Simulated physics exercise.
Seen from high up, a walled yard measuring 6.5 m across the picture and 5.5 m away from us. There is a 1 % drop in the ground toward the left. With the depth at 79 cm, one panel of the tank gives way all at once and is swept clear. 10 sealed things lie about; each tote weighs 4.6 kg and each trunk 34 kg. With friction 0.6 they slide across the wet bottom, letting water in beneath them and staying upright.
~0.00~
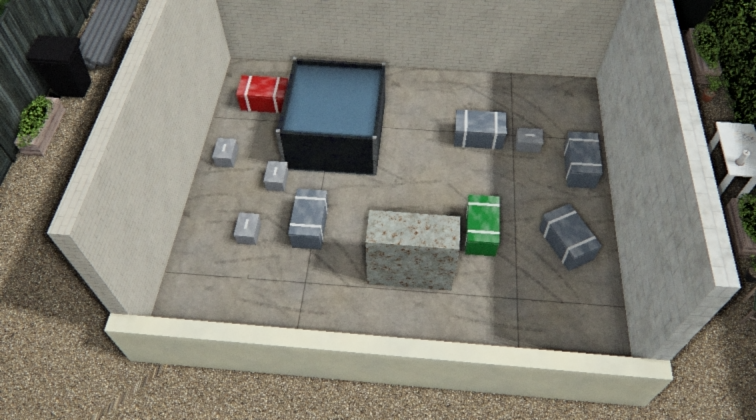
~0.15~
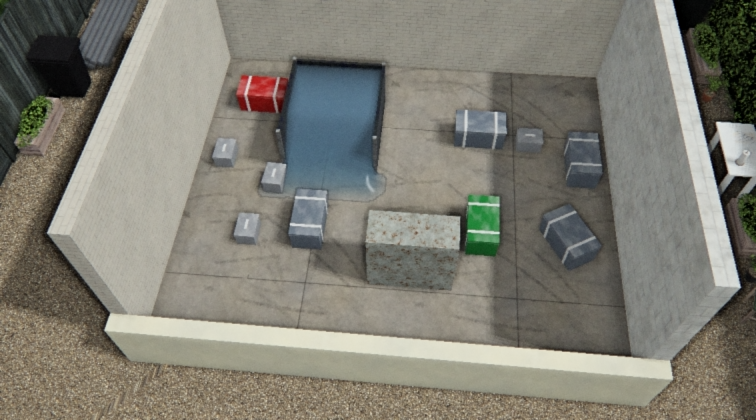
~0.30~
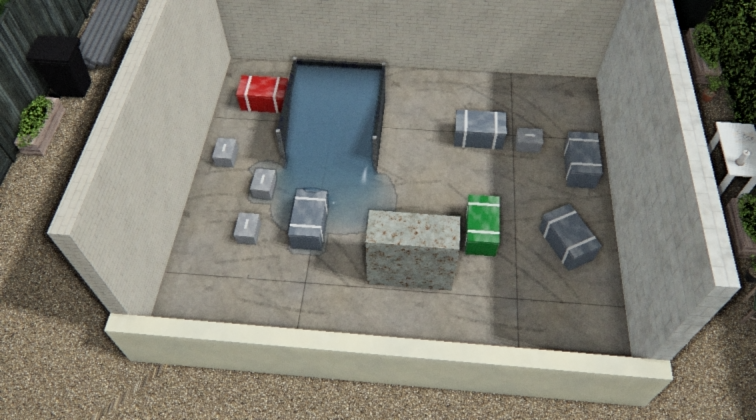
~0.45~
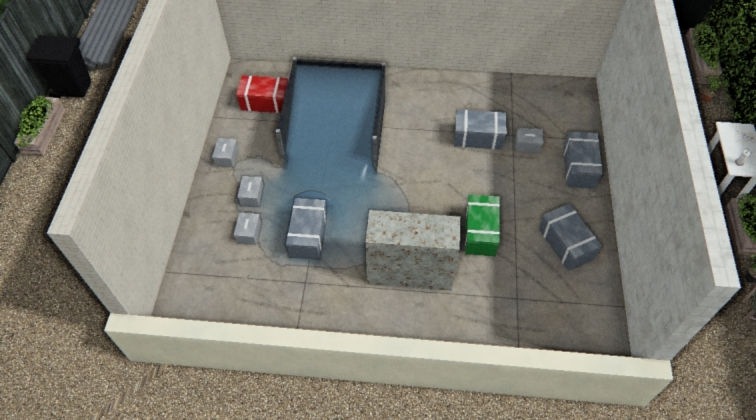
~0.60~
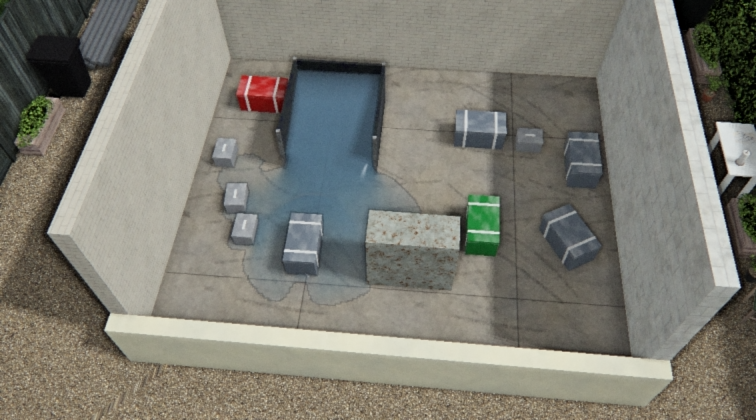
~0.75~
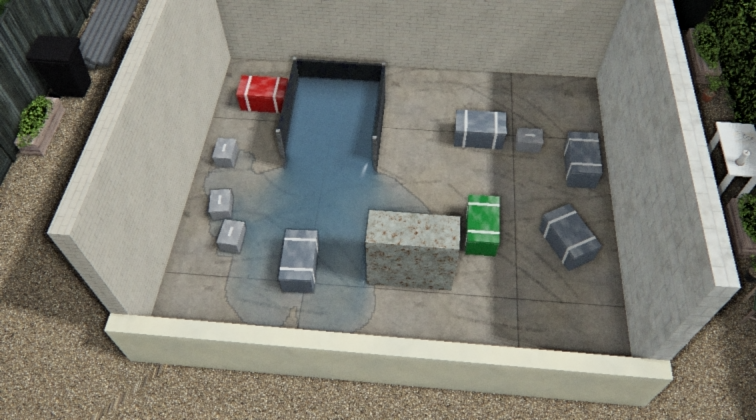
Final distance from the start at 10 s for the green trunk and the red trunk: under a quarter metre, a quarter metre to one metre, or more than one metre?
Green trunk: A quarter metre to one metre, red trunk: More than one metre.
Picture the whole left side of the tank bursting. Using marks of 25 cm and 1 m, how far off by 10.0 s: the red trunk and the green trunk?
Red trunk: Displaced far; green trunk: Essentially stationary.
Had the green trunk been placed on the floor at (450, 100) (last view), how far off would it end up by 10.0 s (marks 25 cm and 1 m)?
From that spot, it remains nearly still.
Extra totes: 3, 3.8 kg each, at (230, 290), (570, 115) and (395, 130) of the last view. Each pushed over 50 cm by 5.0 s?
Spot by spot, in turn: Exceeds it, falls short, falls short.
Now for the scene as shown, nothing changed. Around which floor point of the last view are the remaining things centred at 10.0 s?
Mean position: Approximately (426, 156).
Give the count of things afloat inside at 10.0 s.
My tally comes to 4.
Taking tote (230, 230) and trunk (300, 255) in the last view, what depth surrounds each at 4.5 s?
Close to 9 and 9 centimetres.
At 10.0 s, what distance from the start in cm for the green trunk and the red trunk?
About 60 and 150 centimetres.
After 2.0 s the green trunk is near (512, 214), 0.4 m from its start, aground; the red trunk is near (263, 86), 0.0 m from its start, aground; 2 afloat.
After 4.5 s the green trunk is near (522, 209), 0.6 m from its start, aground; the red trunk is near (264, 77), 0.2 m from its start, aground; 3 afloat.
After 7.0 s the green trunk is near (522, 209), 0.6 m from its start, aground; the red trunk is near (321, 59), 1.1 m from its start, aground; 3 afloat.
After 10.0 s the green trunk is near (522, 209), 0.6 m from its start, aground; the red trunk is near (352, 60), 1.6 m from its start, aground; 4 afloat.
